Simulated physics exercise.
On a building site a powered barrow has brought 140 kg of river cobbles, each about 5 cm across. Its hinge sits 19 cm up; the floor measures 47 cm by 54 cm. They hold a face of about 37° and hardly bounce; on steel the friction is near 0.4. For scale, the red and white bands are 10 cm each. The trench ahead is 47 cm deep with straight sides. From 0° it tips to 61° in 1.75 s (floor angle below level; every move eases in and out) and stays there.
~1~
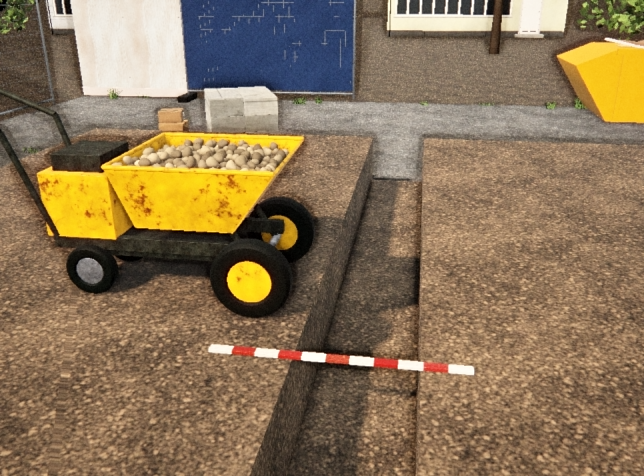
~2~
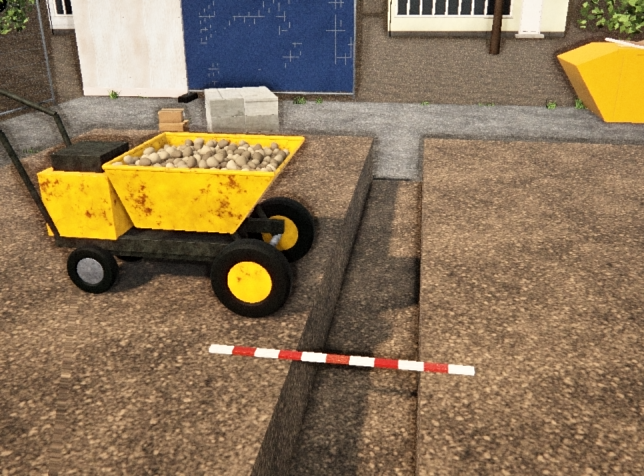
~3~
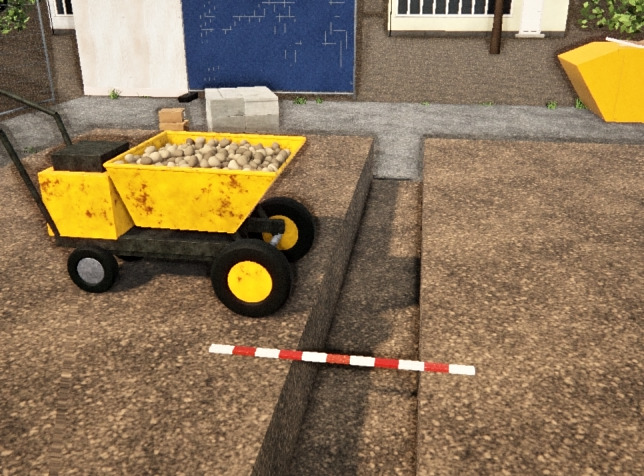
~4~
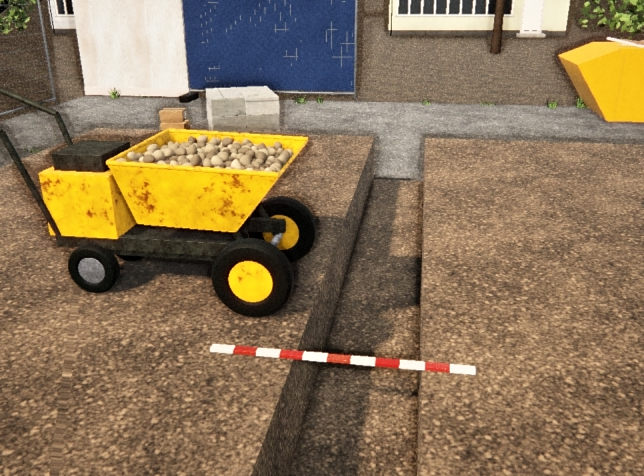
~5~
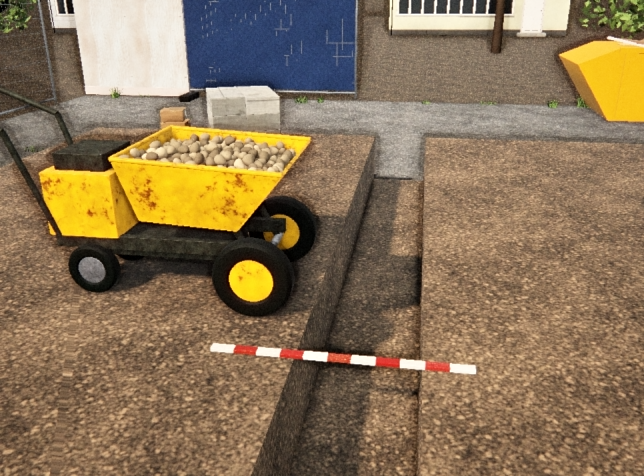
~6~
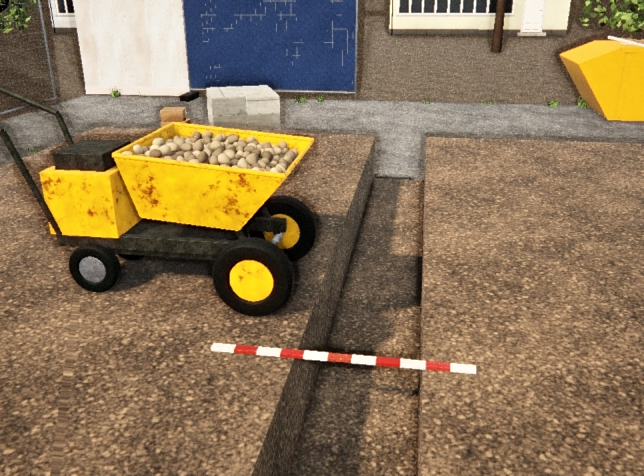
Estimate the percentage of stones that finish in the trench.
About 62 per cent.
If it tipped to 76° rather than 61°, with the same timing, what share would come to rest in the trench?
In that case some 80 per cent.
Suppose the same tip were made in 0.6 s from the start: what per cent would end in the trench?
It would be near 45 per cent.
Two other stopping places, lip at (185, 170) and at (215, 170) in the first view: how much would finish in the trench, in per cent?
First some 65, then 75 per cent.
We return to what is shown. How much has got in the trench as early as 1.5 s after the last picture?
Some 20 per cent.
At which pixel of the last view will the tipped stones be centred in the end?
Their middle is at about (392, 364).
Then, 1.0 s after the last picture the floor is at 51°, 100 % in the tray; the foremost stones are at (358, 211).
Then, 1.5 s after the last picture the floor is at 61°, 76 % in the tray, 21 % in the trench, 3 % past the trench; the foremost stones are at (454, 300).
Then, 1.9 s after the last picture the floor is at 61°, 55 % in the tray, 36 % in the trench, 10 % past the trench; the foremost stones are at (506, 306).
Then, 3.9 s after the last picture the floor is at 61°, 27 % in the tray, 62 % in the trench, 10 % past the trench; the foremost stones are at (547, 321).
